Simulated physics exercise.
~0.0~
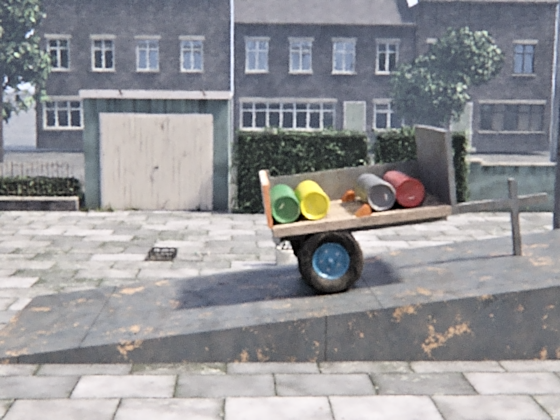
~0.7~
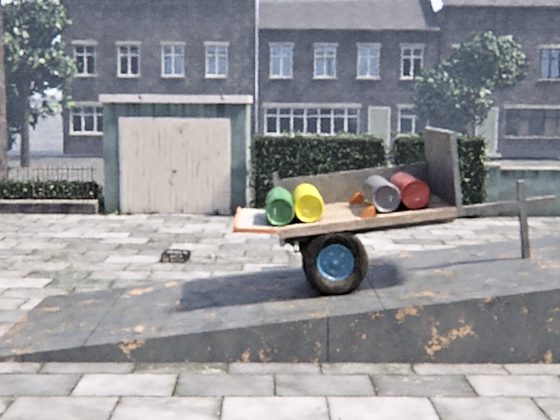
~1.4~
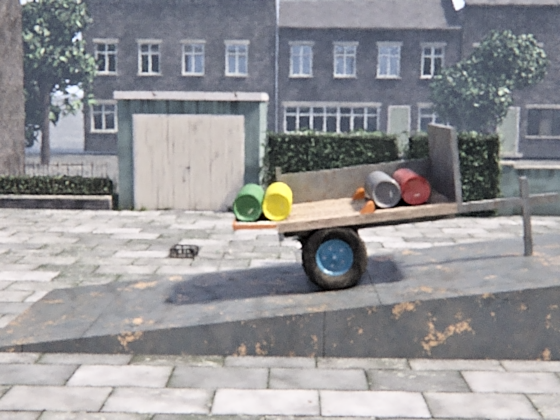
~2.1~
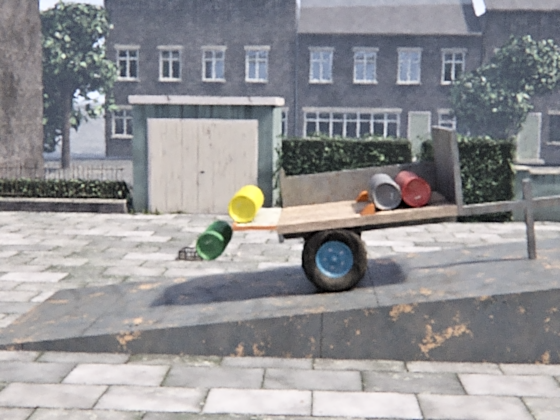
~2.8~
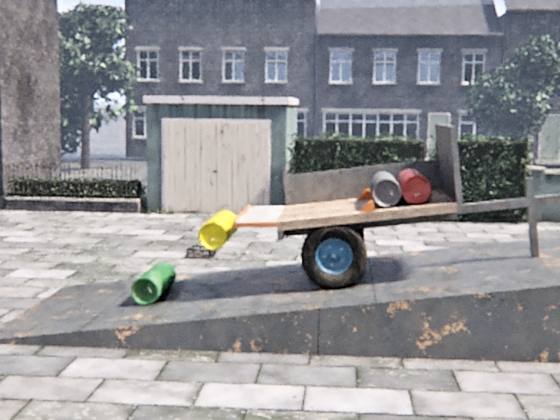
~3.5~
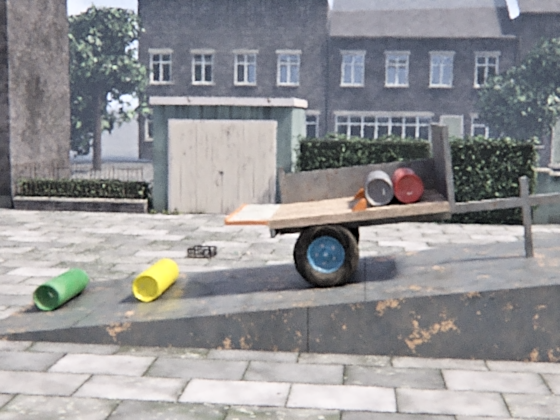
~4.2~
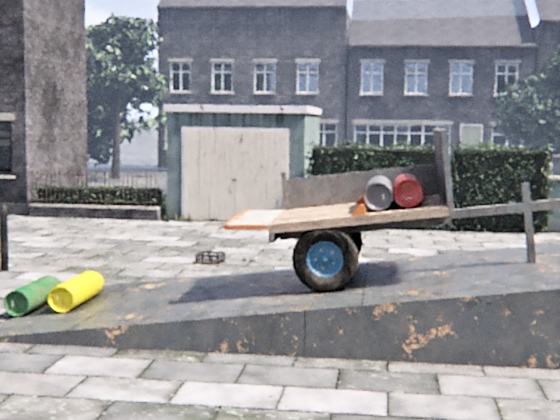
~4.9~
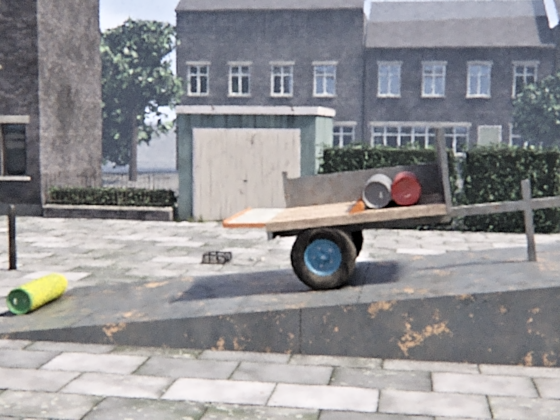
At the start, a flat wooden trailer stands on a paved slope before a row of brick houses, carrying green, yellow, gray and red cylinders, with an orange chock between the two pairs. The tailgate at the left end swings down, and the green and yellow cylinders roll left onto it. The green one drops off the edge first, and the yellow one tips over after it. Both land on the slope and roll on down to the left. By the end, the yellow cylinder is at the far left, while the gray and red ones remain on the trailer behind the chock.
